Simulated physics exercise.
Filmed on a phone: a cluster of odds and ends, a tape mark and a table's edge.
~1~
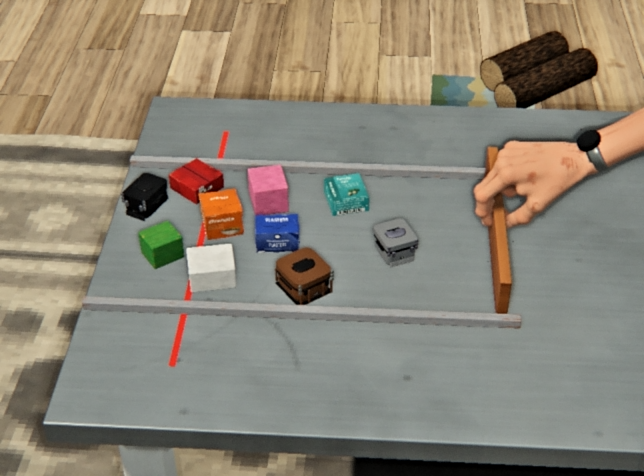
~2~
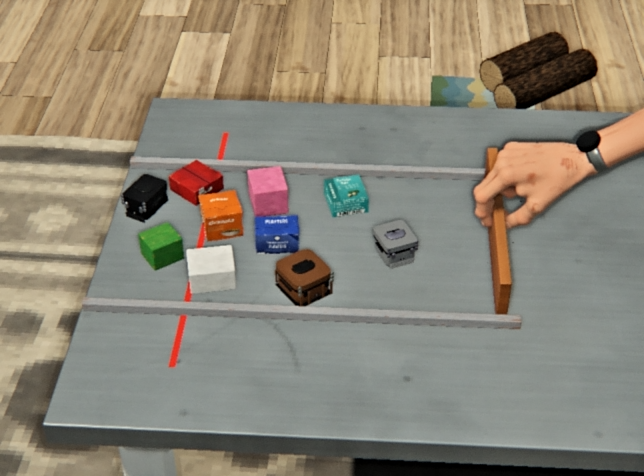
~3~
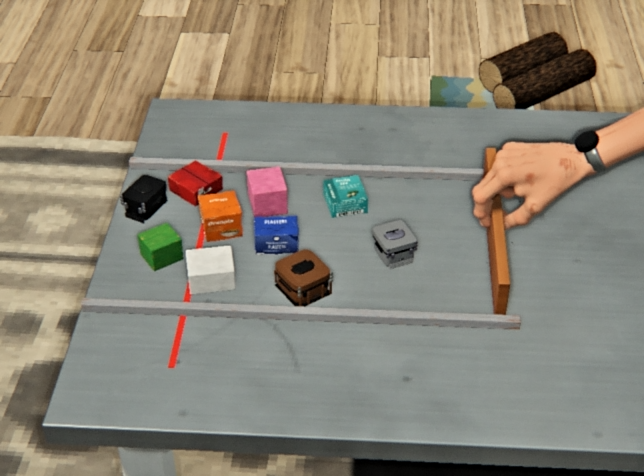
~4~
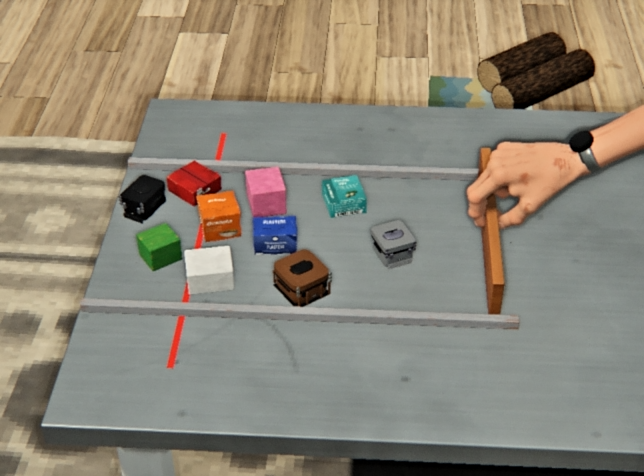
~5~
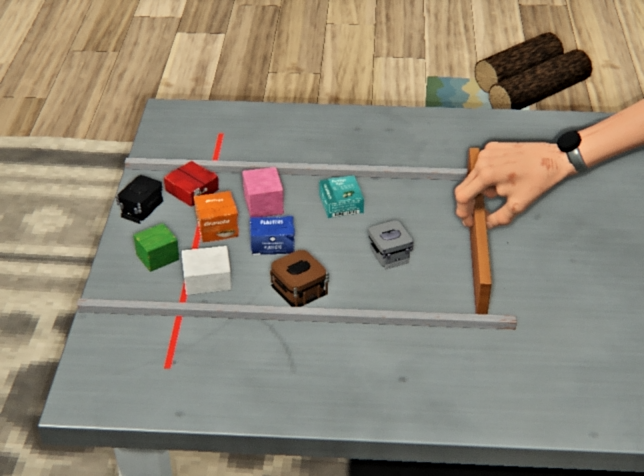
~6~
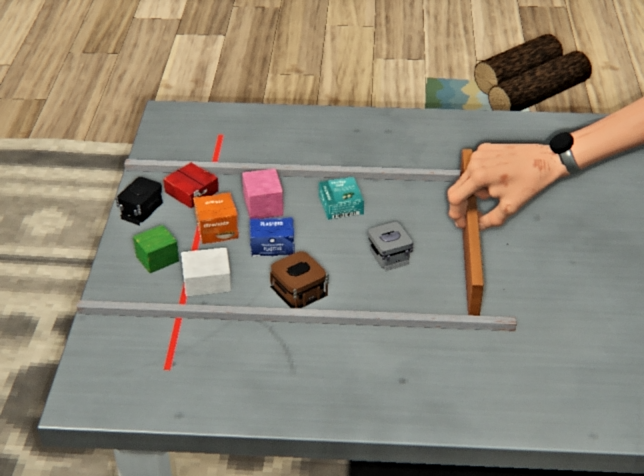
A hand slides a wooden board slightly left toward colourful blocks on a table.
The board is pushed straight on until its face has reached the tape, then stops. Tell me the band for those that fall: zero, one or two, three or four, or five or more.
Outcome: The number that fall off is one or two.
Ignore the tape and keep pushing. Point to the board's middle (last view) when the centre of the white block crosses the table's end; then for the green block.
Near (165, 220) and (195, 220).
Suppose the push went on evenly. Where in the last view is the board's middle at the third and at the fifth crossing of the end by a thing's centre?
Its middle is around (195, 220) and later (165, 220).
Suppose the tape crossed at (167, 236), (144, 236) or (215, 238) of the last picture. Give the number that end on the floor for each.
Down on the floor: 4, 7 and 0.
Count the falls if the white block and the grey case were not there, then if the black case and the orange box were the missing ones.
The counts: 0 and 0.
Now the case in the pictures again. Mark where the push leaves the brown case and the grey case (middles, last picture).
The brown case stops around (167, 266); the grey case around (179, 235).
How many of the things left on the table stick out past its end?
Overhanging: 3.
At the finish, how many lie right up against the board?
It touches 3.
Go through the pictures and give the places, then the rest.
The first frame shows black case (146, 197); green block (162, 245); red box (196, 181); board (497, 227); tape (203, 234).
The second frame shows green block (162, 246); brown case (304, 278).
The third frame shows red box (196, 183); pink block (267, 192).
The fourth frame shows black case (144, 199); turquoise box (344, 196).
The fifth frame shows green block (157, 247); board (478, 228).
The sixth frame shows black case (141, 201); green block (156, 249); red box (191, 185); board (470, 229); tape (197, 237).
Soon after, none off yet; black case at rest near (141, 201); green block at rest near (156, 249); red box at rest near (191, 185).
Then, none off yet; black case at rest near (141, 201); green block at rest near (156, 249); red box moving near (187, 185).
At rest, the number that fall off is one or two; fallen, black case.
